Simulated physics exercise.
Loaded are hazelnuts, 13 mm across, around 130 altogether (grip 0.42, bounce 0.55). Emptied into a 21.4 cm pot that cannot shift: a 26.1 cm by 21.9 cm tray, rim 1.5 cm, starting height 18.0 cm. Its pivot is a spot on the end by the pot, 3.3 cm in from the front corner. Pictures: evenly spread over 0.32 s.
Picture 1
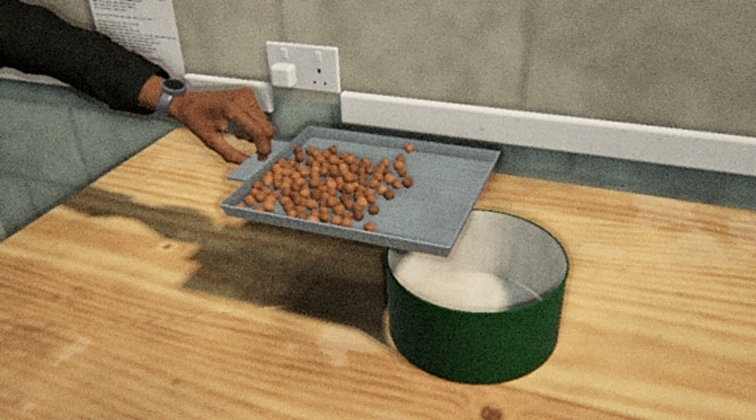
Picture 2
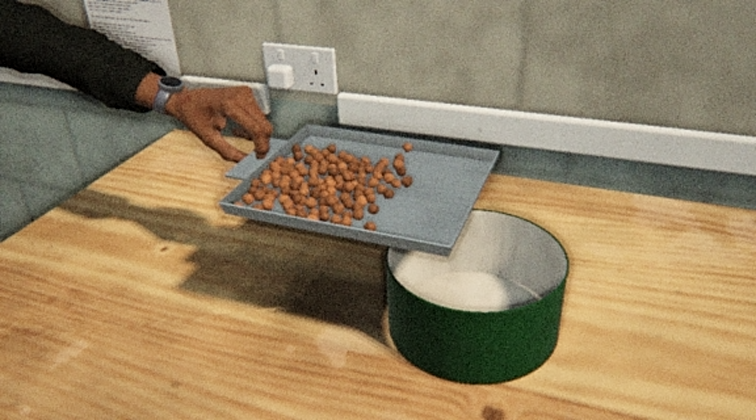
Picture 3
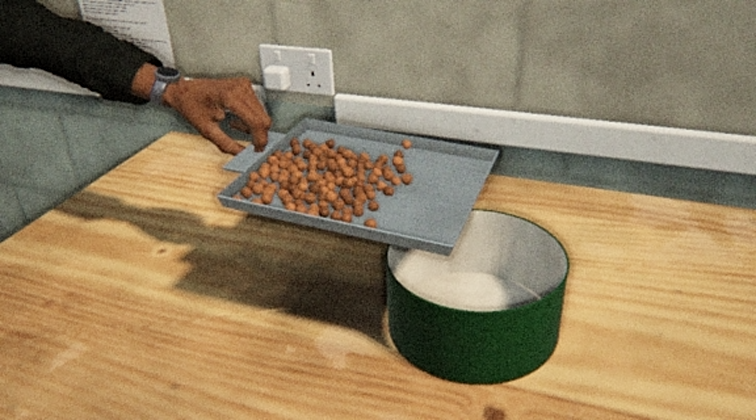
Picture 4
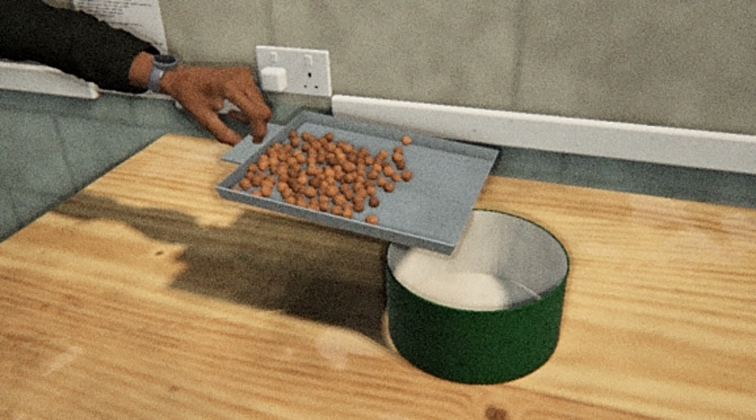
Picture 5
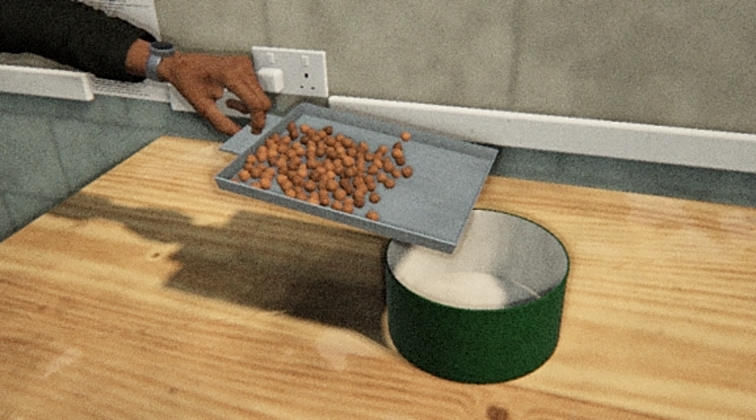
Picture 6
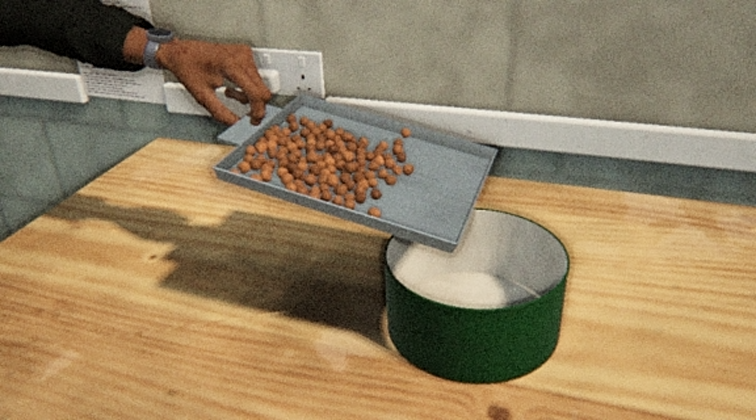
The clip opens on a hand beside a gray tray of small round brown nuts, held level above a wooden table next to a green pot with pale contents. The hand then gradually raises the tray's left end, leaving it modestly slanted down toward the pot, the nuts still clustered on its left side.
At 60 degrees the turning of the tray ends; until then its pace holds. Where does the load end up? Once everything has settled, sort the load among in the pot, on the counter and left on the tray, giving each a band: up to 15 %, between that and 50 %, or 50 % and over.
Pot: Up to 15 %; counter: Up to 15 %; left on the tray: 50 % and over.
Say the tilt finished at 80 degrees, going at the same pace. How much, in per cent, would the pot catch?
Around 75 per cent, then.
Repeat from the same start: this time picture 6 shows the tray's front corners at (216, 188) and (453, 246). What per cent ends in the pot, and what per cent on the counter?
Per cent by place - pot 0, counter 0.
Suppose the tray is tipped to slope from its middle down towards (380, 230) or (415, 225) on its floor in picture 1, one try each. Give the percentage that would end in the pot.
Roughly 0 per cent on the first try and 0 per cent on the second.
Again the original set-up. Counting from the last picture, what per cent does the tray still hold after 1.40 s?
Around 95 percent of it.
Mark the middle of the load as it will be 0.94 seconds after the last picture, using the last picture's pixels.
At that time the load is centred around (453, 178).
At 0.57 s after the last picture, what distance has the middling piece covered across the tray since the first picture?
Displacement on the tray: Roughly 13 cm.
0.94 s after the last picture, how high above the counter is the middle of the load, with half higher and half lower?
Roughly 22 cm above the counter.
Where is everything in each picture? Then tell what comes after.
The first frame shows tray tilt 0 degrees, front corners at (225, 203) and (447, 245); middle of the pieces at (331, 186); pot at (476, 255).
The second frame shows tray tilt 1 degrees, front corners at (223, 202) and (448, 244); middle of the pieces at (330, 184).
The third frame shows tray tilt 3 degrees, front corners at (222, 195) and (450, 243); middle of the pieces at (329, 180).
The fourth frame shows tray tilt 6 degrees, front corners at (220, 186) and (452, 243), lowest corner right front; middle of the pieces at (329, 174).
The fifth frame shows tray tilt 8 degrees, front corners at (219, 176) and (453, 242), lowest corner right front; middle of the pieces at (329, 168).
The sixth frame shows tray tilt 11 degrees, front corners at (219, 167) and (455, 241), lowest corner right front; middle of the pieces at (329, 162); pot at (476, 253).
Then, 0.57 s after the last picture, tilt 34 degrees; the tray holds 100 %, the pot 0 %.
Then, 0.94 s after the last picture, tilt 50 degrees; the tray holds 95 %, the pot 5 %.
Then, 1.40 s after the last picture, tilt 60 degrees; the tray holds 95 %, the pot 5 %.
In the end, pot 5 %, counter 0 %, tray 95 %.
